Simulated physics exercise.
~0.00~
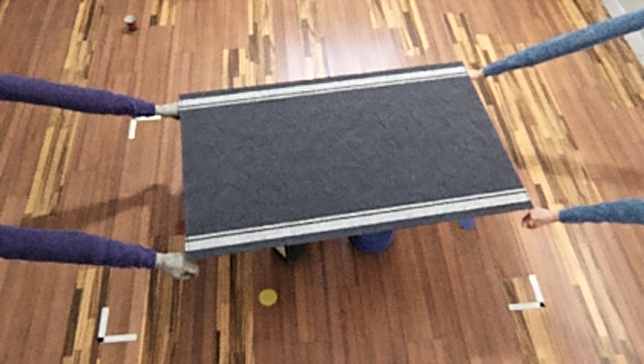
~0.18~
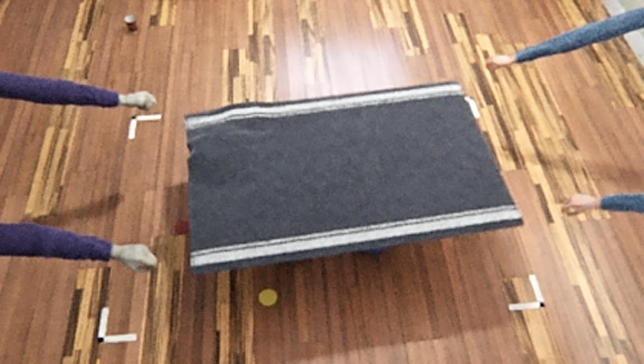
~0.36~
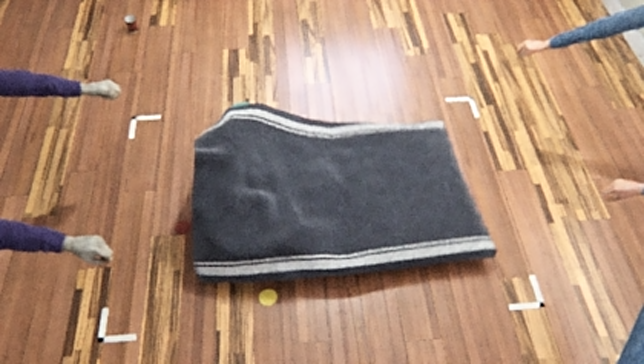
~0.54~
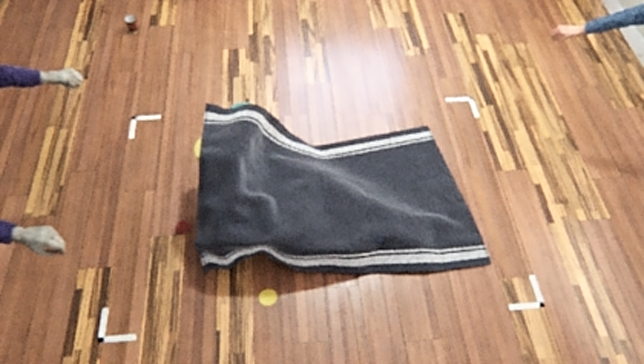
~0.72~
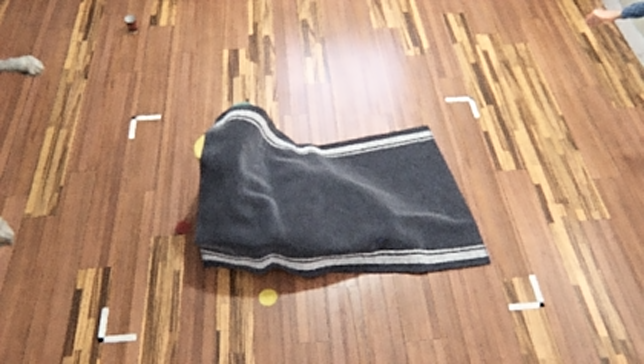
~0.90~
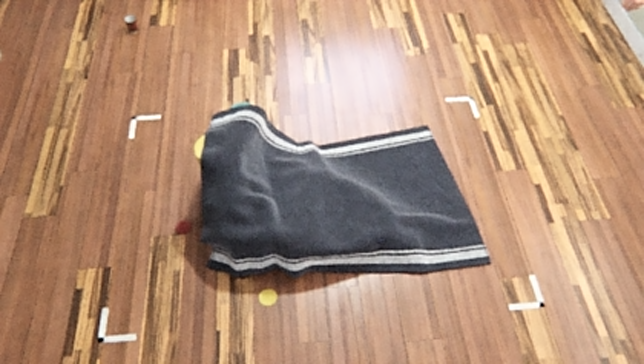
In this clip, four hands hold a dark gray blanket with light stripes flat above a wooden floor, then let go and withdraw to the sides. The blanket drops and settles in uneven folds over objects beneath it, while a small yellow disc stays uncovered beside its lower edge.
